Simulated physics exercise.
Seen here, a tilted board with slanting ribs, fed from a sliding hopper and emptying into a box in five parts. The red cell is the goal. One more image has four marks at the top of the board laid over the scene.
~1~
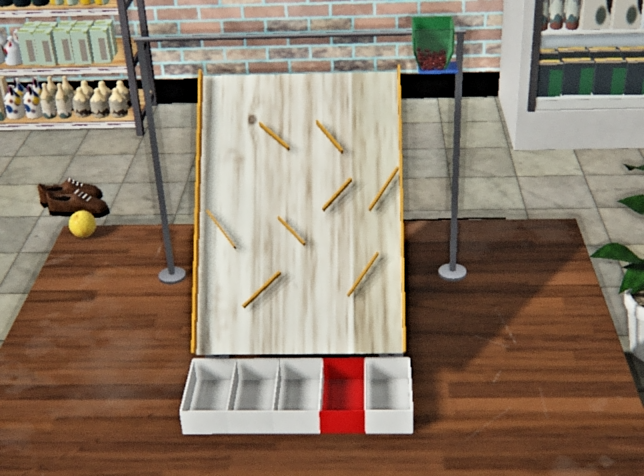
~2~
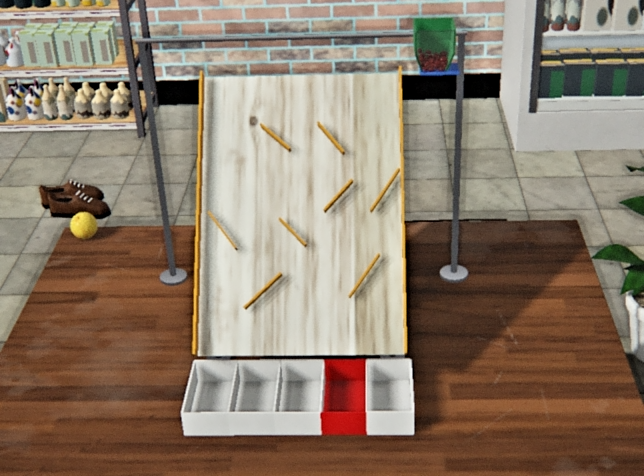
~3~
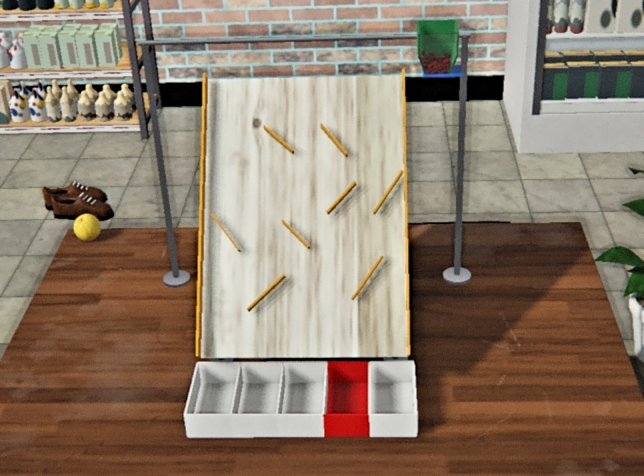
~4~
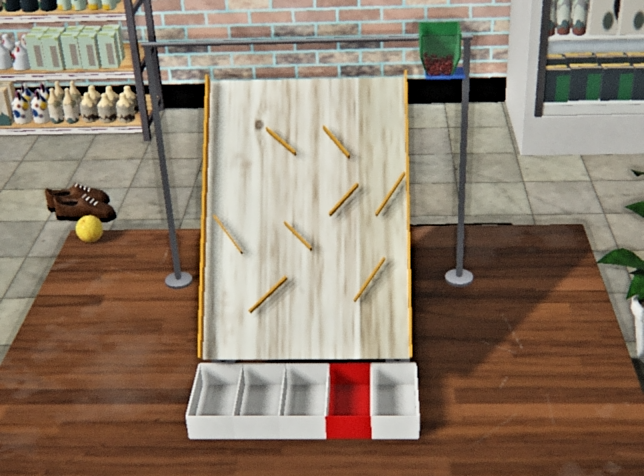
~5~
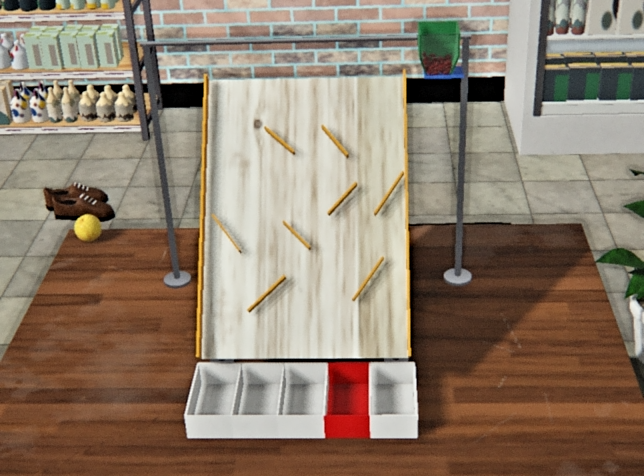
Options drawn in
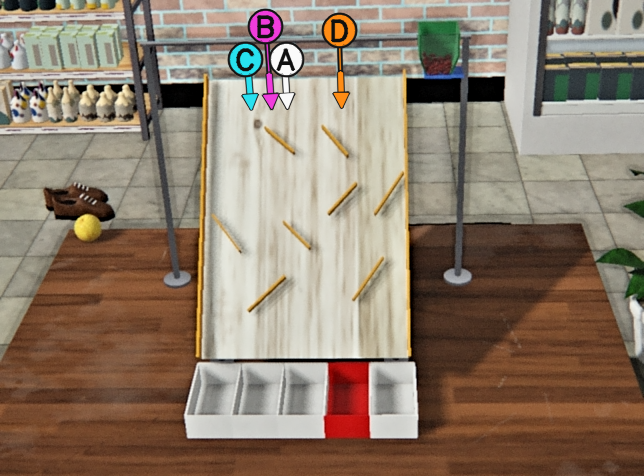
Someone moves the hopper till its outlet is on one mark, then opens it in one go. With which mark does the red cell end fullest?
A beats the others.
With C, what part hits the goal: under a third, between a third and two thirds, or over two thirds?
Mark C gives under a third.
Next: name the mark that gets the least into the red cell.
The answer is C.
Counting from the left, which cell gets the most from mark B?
The fourth.
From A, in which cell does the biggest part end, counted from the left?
It is the fourth one.
On the marked copy, mark A meets the board at (287, 103); mark B meets the board at (271, 103); mark C meets the board at (250, 104); mark D meets the board at (341, 102).
For mark A, the larger part in the red cell, about a tenth in other cells.
For mark B, roughly two thirds in the red cell, roughly a third in other cells.
For mark C, about a tenth in the red cell, almost all in other cells.
For mark D, roughly a quarter in the red cell, roughly two thirds in other cells.
